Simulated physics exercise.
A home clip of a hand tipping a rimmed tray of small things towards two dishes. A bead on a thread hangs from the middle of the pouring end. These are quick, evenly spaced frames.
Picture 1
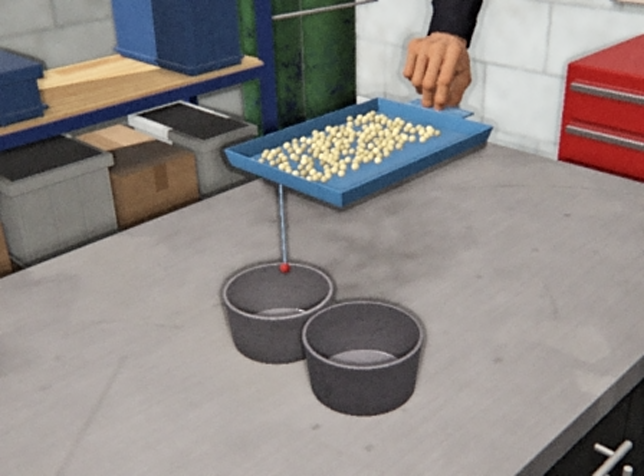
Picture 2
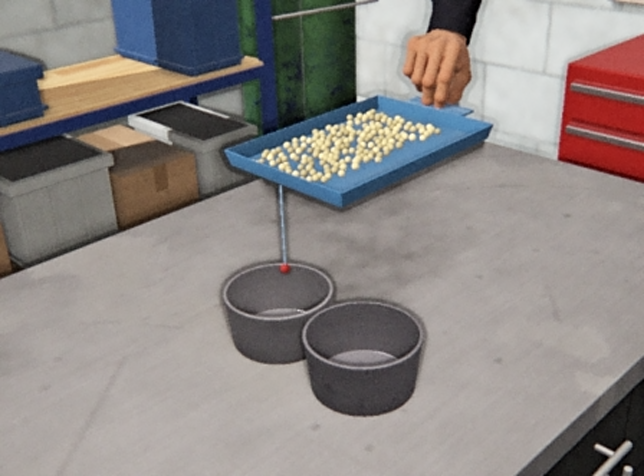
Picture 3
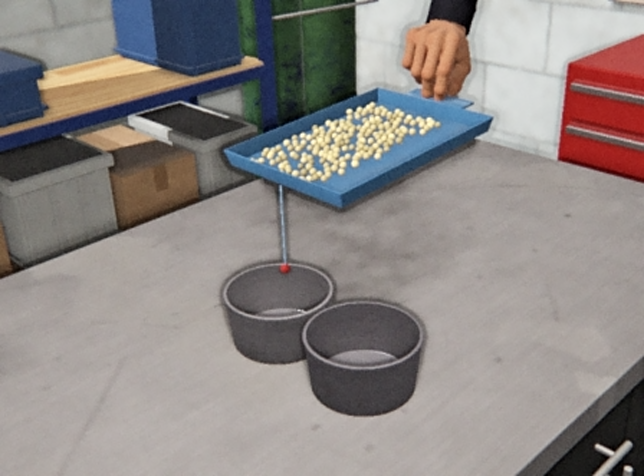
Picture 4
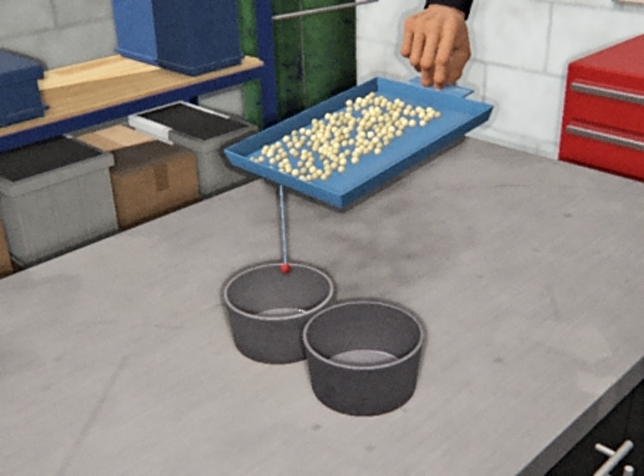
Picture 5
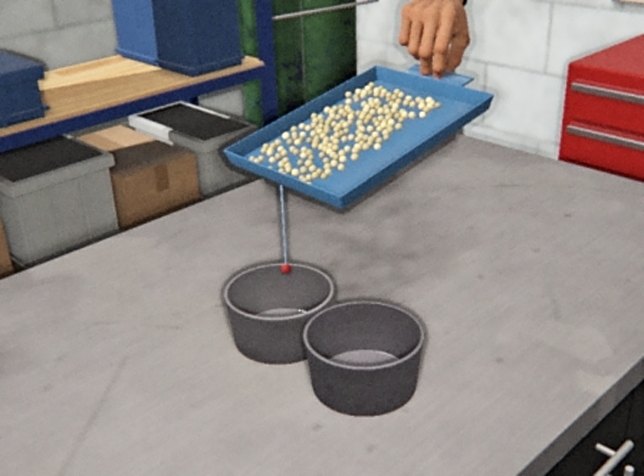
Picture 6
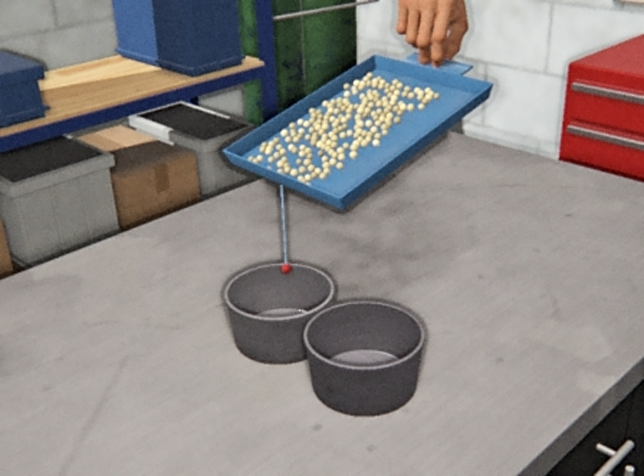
A blue rimmed tray of pale, round beans, gripped at its far end by a hand, is gradually raised at that end above a grey workbench, seen from slightly above in a workshop. Two dark grey round dishes sit below, a red bead hangs on a thread, and shelves stand left, red drawers right. The tray's slope steepens while the dishes, bead and camera stay still.
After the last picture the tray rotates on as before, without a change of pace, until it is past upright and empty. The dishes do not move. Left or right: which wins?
The left-hand one ends fuller.
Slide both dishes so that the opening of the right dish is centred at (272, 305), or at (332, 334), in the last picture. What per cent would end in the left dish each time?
About 10 and 60 per cent.
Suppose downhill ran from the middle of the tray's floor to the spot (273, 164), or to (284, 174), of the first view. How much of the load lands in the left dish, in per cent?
The first gives 10 %, the second 40 %.
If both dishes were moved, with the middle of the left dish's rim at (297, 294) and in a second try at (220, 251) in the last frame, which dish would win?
The first try: The left dish. The second: The right dish.
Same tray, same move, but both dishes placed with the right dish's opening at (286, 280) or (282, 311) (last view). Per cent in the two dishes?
Near 30 % and 90 %.
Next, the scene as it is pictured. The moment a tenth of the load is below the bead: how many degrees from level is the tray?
Near 95 degrees.
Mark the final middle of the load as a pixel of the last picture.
Roughly at (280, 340).
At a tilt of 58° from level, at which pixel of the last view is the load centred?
Roughly at (289, 166).
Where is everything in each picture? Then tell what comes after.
Corners of the pouring end near (231, 150) and (341, 190), level; middle of the load near (348, 147), soya beans; left dish near (239, 330); right dish near (322, 379); bead on its thread near (285, 268), in the first picture.
Corners of the pouring end near (231, 150) and (341, 191), level; middle of the load near (348, 146), in the second picture.
Corners of the pouring end near (230, 150) and (341, 191), tipped barely, lowest at the right corner; middle of the load near (347, 142), in the third picture.
Corners of the pouring end near (230, 150) and (340, 192), tipped a little, lowest at the right corner; middle of the load near (347, 136), in the fourth picture.
Corners of the pouring end near (229, 150) and (340, 193), tipped a little, lowest at the right corner; middle of the load near (347, 131), in the fifth picture.
Corners of the pouring end near (229, 150) and (340, 194), tipped a little, lowest at the right corner; middle of the load near (345, 126); left dish near (240, 331); right dish near (323, 379), in the sixth picture.
Shortly afterwards, tray tipped steeply; all but a few on the tray; only a few in the left dish; only a few outside both; only a few in the air.
Next, tray tipped right over; near half on the tray; only a few in the right dish; near a quarter in the left dish; only a few outside both; near a third in the air.
Some moments later, tray tipped past a quarter turn; near a quarter in the right dish; near half in the left dish; near a third outside both.
In the end, tray tipped past a quarter turn; near a quarter in the right dish; near half in the left dish; near a third outside both.
